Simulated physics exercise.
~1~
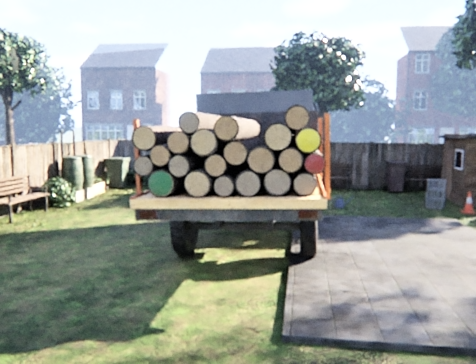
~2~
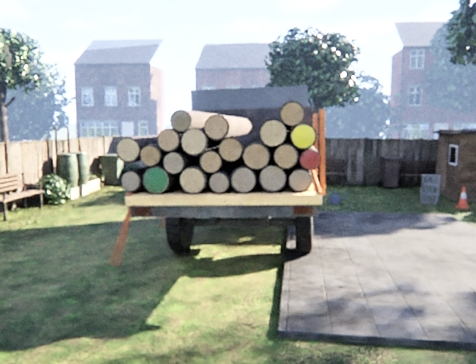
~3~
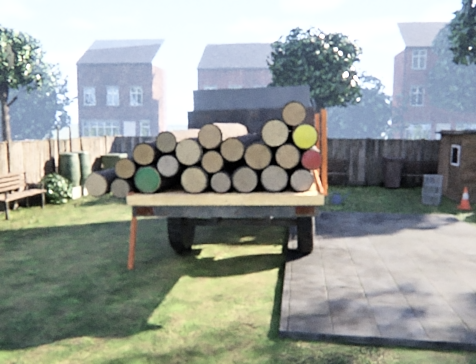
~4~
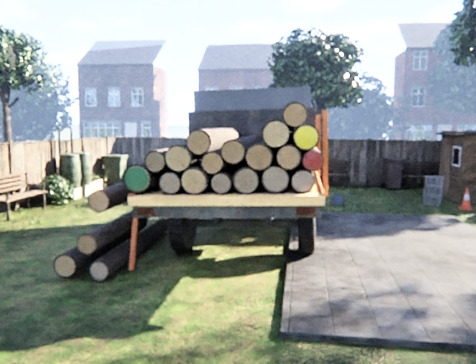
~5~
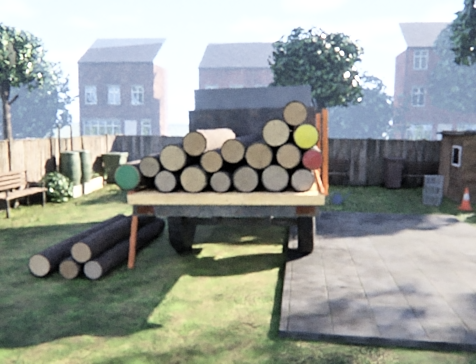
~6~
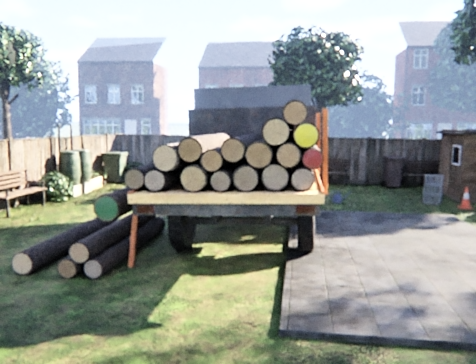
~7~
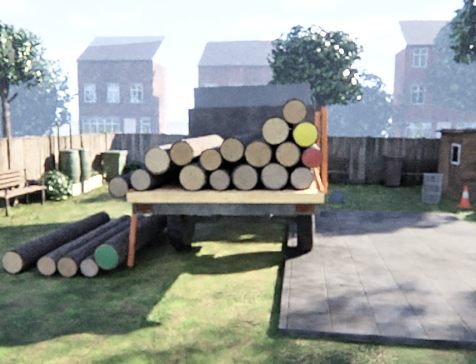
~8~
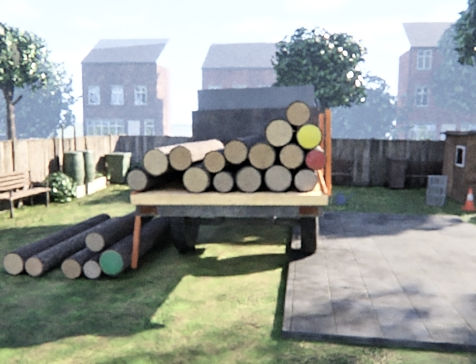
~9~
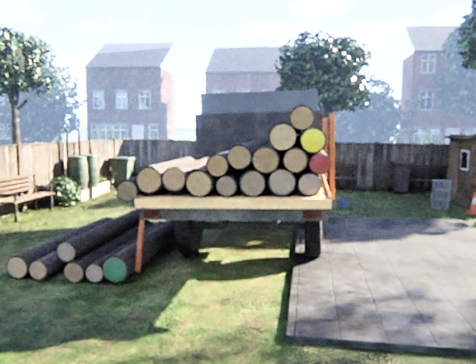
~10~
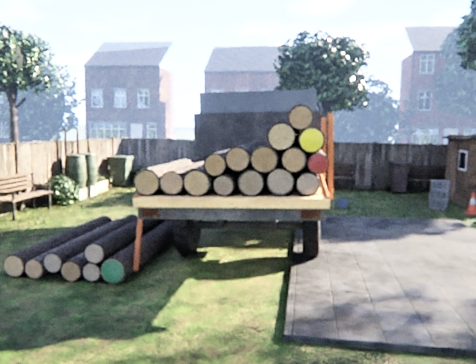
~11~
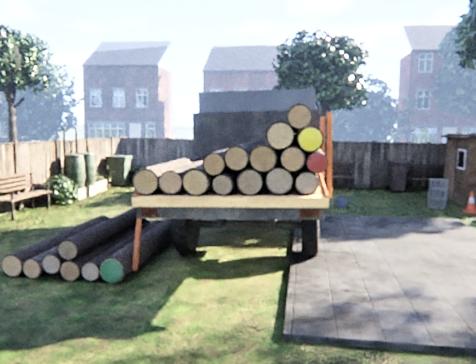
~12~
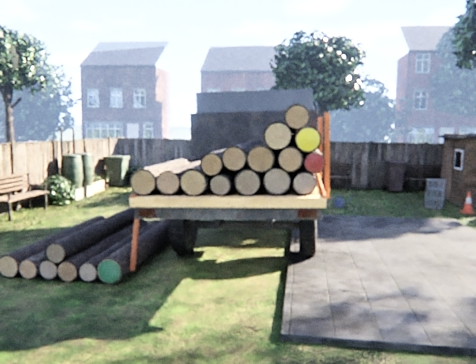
To begin with, a flatbed lorry stands in a fenced garden, seen from behind, stacked with logs held by orange posts, one log end green, one red and one yellow. The left-hand posts swing down, and the pile slumps towards that side. Several logs roll over the left edge and drop onto the grass. The green one rolls to the edge, falls after them and comes to rest beside the lorry. A couple more logs leave the deck. Finally, the fallen logs lie together on the left, while red and yellow remain stacked at the right.
